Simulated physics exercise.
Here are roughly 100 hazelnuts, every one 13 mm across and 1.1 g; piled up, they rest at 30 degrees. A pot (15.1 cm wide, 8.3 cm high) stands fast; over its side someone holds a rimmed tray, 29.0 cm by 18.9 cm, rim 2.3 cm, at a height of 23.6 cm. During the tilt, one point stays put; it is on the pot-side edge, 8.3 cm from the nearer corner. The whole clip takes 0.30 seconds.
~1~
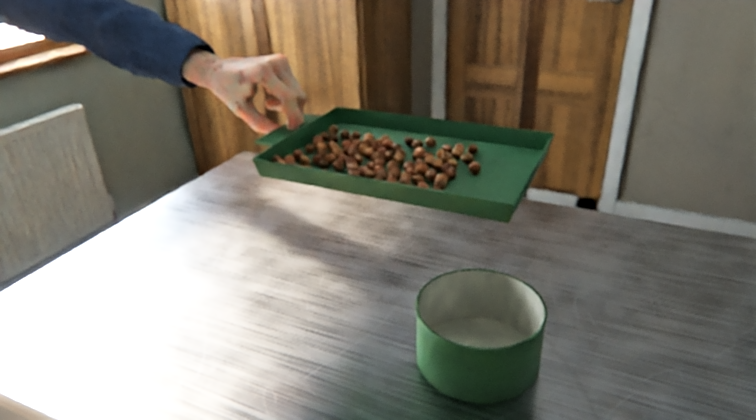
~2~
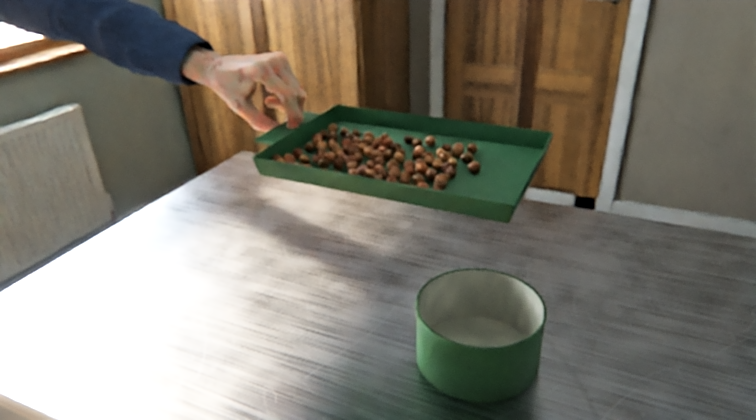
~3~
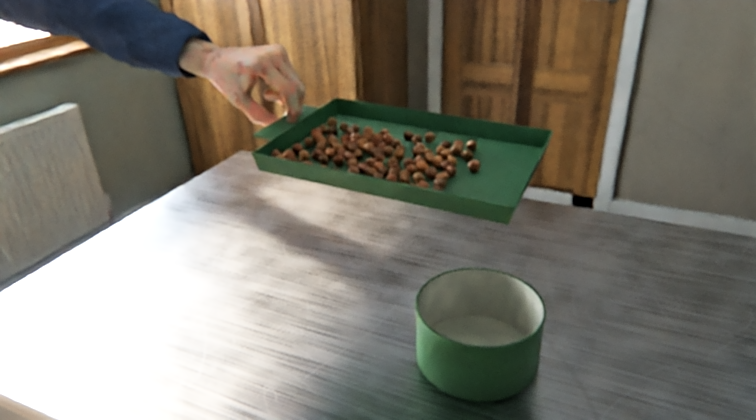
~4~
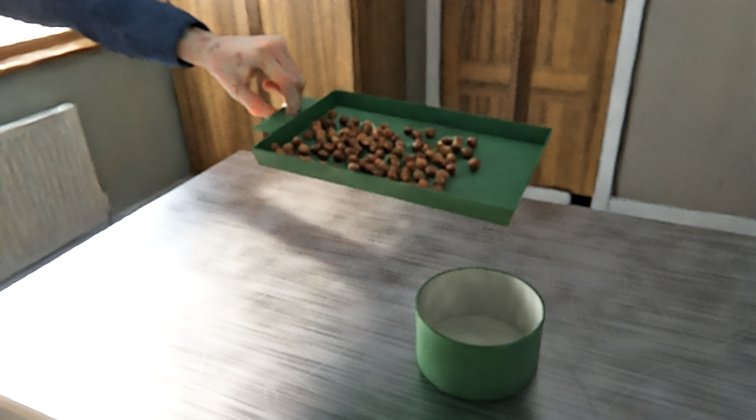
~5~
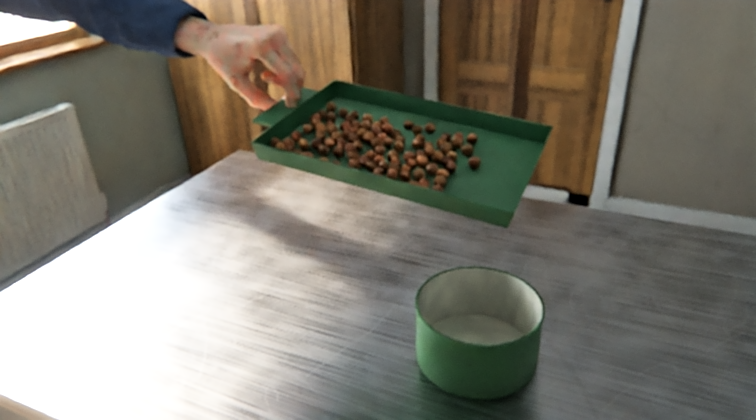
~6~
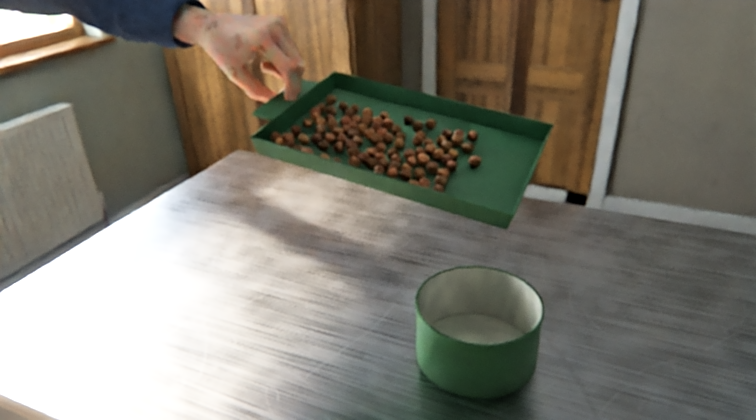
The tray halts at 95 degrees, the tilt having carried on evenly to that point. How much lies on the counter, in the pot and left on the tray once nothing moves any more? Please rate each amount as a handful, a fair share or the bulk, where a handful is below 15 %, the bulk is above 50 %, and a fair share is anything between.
Counter: The bulk; pot: A fair share; left on the tray: A handful.
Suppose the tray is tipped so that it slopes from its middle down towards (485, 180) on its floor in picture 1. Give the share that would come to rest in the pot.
That comes to around 0 per cent.
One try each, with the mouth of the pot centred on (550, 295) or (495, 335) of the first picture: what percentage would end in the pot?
First try around 0 %, second around 95 %.
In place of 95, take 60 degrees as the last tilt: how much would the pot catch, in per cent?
Around 0 per cent, then.
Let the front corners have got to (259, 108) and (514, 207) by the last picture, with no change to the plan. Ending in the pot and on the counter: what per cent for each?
Pot 0, counter 100.
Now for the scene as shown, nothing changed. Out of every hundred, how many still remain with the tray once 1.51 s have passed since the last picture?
Some 100 per cent of the load.
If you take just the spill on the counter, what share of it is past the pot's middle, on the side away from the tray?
Around 90 per cent, give or take.
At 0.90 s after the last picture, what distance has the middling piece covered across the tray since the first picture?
8 cm.
Then, 0.90 s after the last picture, tilt 49 degrees; the tray holds 100 %, the pot 0 %.
Then, 1.51 s after the last picture, tilt 76 degrees; the tray holds 100 %, the pot 0 %.
Then, 2.16 s after the last picture, tilt 95 degrees; the tray holds 5 %, the pot 20 %.
In the end, counter 75 %, pot 25 %, tray 0 %.
